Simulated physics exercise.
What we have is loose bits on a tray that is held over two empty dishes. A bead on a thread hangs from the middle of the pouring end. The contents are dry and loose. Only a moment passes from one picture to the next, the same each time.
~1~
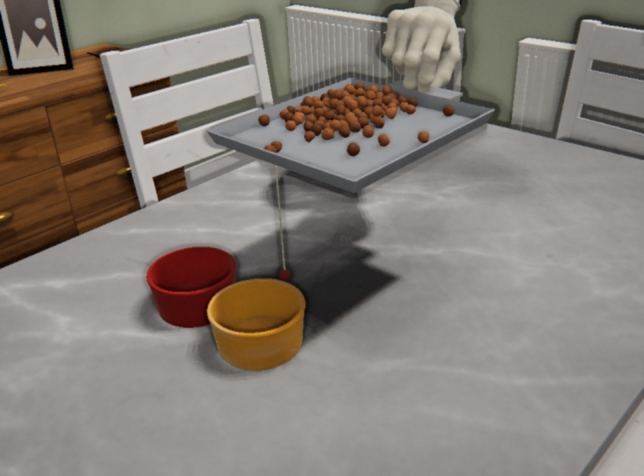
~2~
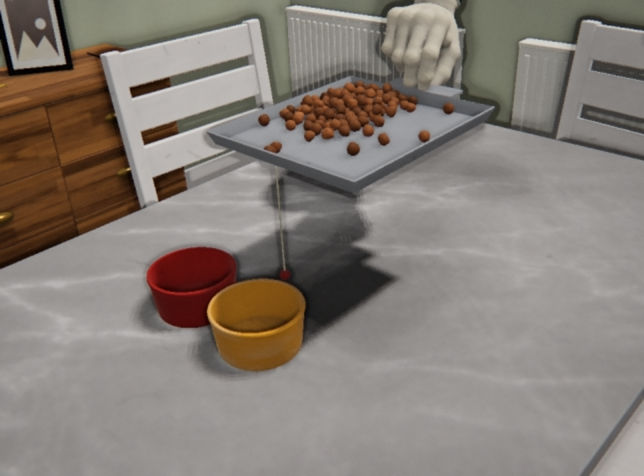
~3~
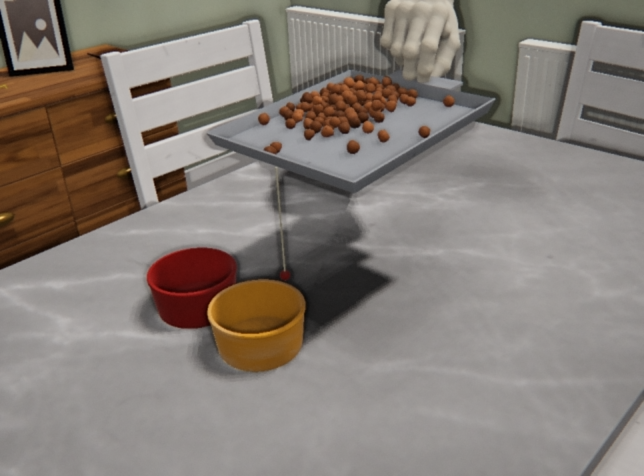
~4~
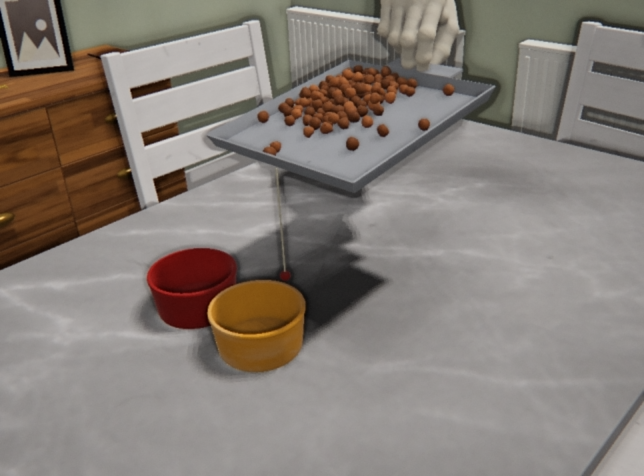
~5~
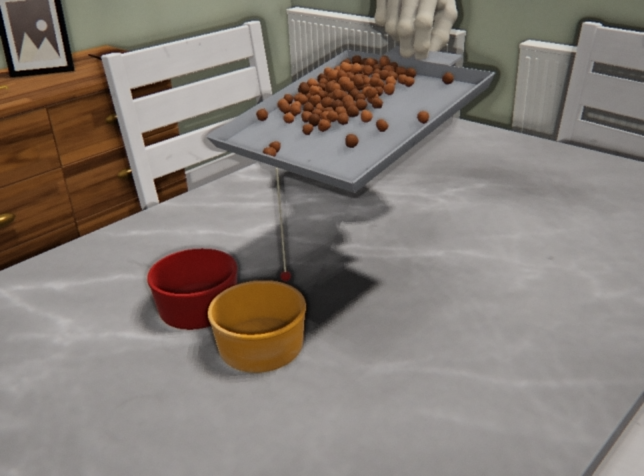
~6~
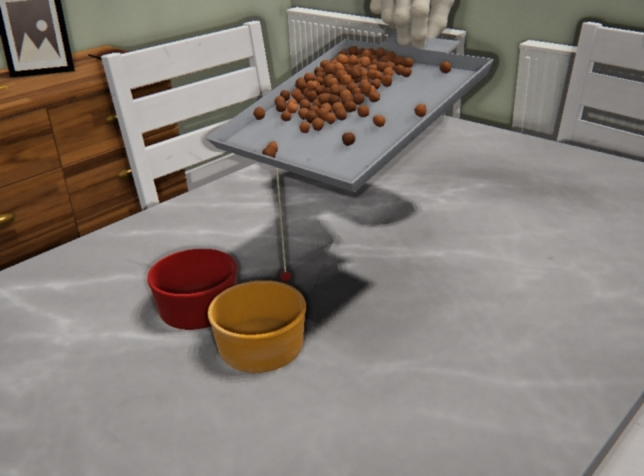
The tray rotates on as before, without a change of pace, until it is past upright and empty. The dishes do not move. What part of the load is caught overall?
Caught overall: Over half.
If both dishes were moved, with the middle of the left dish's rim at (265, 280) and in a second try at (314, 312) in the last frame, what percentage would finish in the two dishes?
The first gives 20 %, the second 10 %.
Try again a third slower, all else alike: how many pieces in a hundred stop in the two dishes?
Near 80 %.
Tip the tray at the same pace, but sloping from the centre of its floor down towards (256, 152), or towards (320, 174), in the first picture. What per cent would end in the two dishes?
Near 90 % and 20 %.
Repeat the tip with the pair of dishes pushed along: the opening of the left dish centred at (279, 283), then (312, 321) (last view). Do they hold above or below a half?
One: Less than half. Two: Less than half.
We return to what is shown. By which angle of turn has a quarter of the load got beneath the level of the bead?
Roughly 70°.
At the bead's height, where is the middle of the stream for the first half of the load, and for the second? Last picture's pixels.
The first part at (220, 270); the rest at (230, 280).
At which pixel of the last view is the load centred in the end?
At about (237, 324).
Shortly afterwards, tray tipped steeply; the bulk on the tray; a little in the right dish; only a few in the left dish; only a few outside both; a little in the air.
Next, tray tipped right over; a little on the tray; near a third in the right dish; near a third in the left dish; a little outside both; a little in the air.
Some moments later, tray tipped past a quarter turn; near half in the right dish; near half in the left dish; a little outside both.
In the end, tray tipped past a quarter turn; near half in the right dish; near half in the left dish; a little outside both.
